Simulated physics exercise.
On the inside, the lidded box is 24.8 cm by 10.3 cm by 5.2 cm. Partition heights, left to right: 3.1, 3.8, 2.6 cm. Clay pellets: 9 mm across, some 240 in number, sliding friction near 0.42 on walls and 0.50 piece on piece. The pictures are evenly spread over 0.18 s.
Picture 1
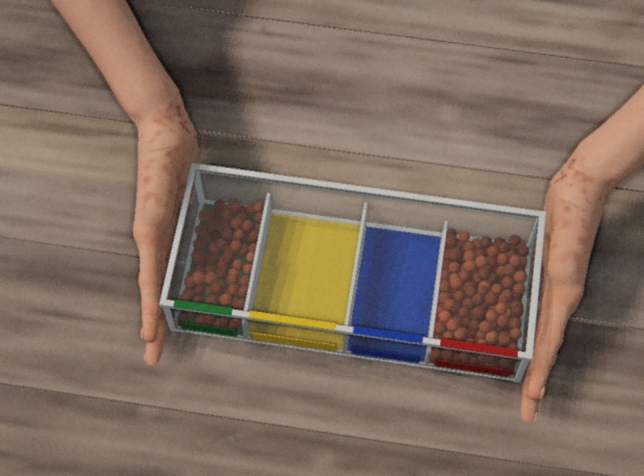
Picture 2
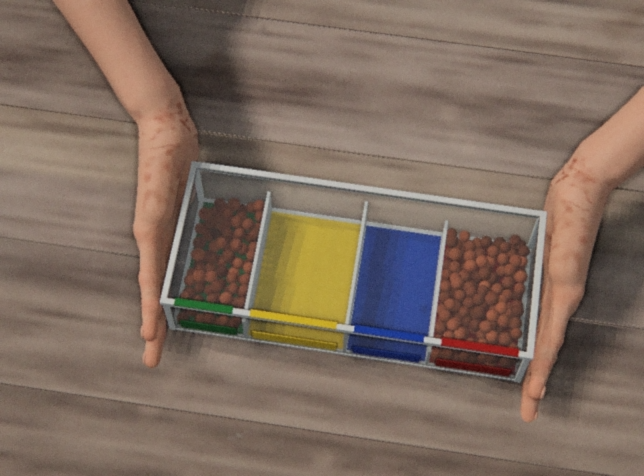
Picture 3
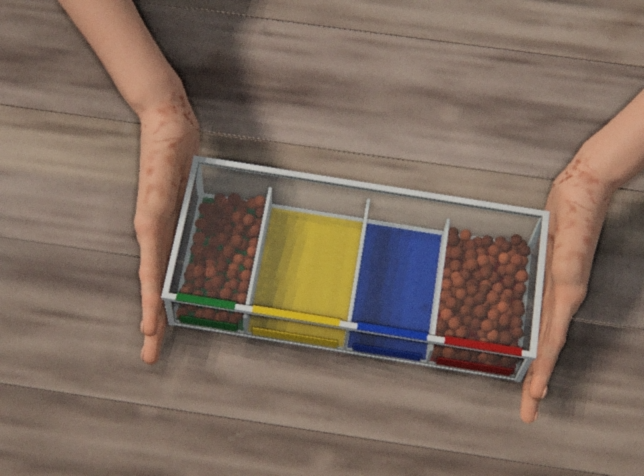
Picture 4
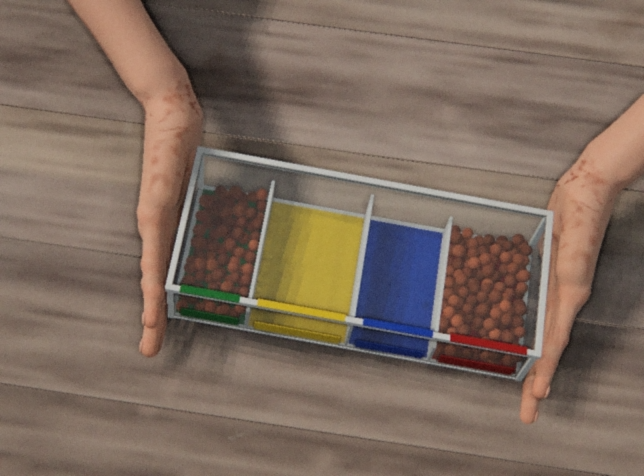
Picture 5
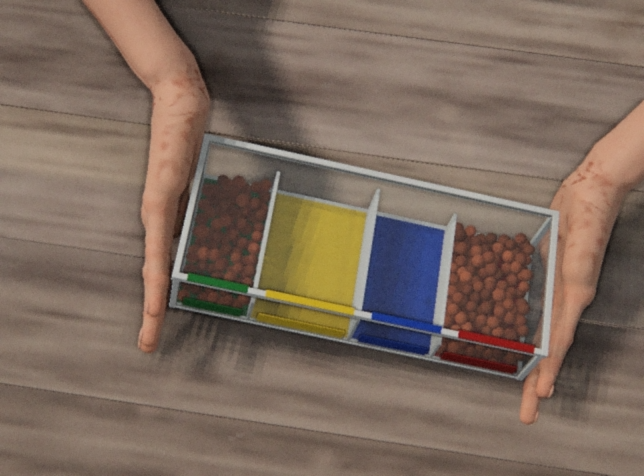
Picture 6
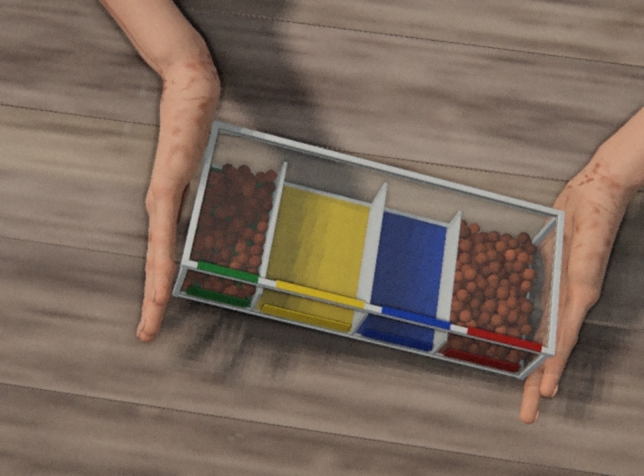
Two hands slowly tilt a clear divided box of reddish-brown balls, raising its left end.
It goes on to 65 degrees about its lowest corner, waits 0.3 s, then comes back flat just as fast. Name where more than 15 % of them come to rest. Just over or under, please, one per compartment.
Red: It'll probably finish past fifteen percent of the pieces; blue: It'll probably finish at or short of fifteen percent of the pieces; green: It'll probably finish past fifteen percent of the pieces; yellow: It'll probably finish at or short of fifteen percent of the pieces.
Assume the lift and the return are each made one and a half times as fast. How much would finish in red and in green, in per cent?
Red 65 %, green 25 %.
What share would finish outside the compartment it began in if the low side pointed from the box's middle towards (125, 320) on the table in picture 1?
I'd say close to 20 %.
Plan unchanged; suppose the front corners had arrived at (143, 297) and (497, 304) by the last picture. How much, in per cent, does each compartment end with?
Red = 35 %, blue = 20 %, green = 40 %, yellow = 5 %.
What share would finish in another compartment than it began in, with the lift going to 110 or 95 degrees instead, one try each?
Around 35 and 35 in a hundred, respectively.
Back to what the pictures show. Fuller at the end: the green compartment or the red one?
Red compartment.
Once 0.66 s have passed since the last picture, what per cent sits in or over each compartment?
The split is red at 60, blue at 0, green at 35 and yellow at 5 per cent.
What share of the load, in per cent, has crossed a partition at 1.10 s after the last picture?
Some 5 percent.
Then, 0.66 s after the last picture, tilt 65 degrees; red 60 %, green 35 %, yellow 5 %.
Then, 1.10 s after the last picture, tilt 36 degrees; red 60 %, green 35 %, yellow 5 %.
Then, 1.61 s after the last picture, tilt 0 degrees; red 60 %, green 35 %, yellow 5 %.
In the end, red 60 %, blue 0 %, green 35 %, yellow 5 %.
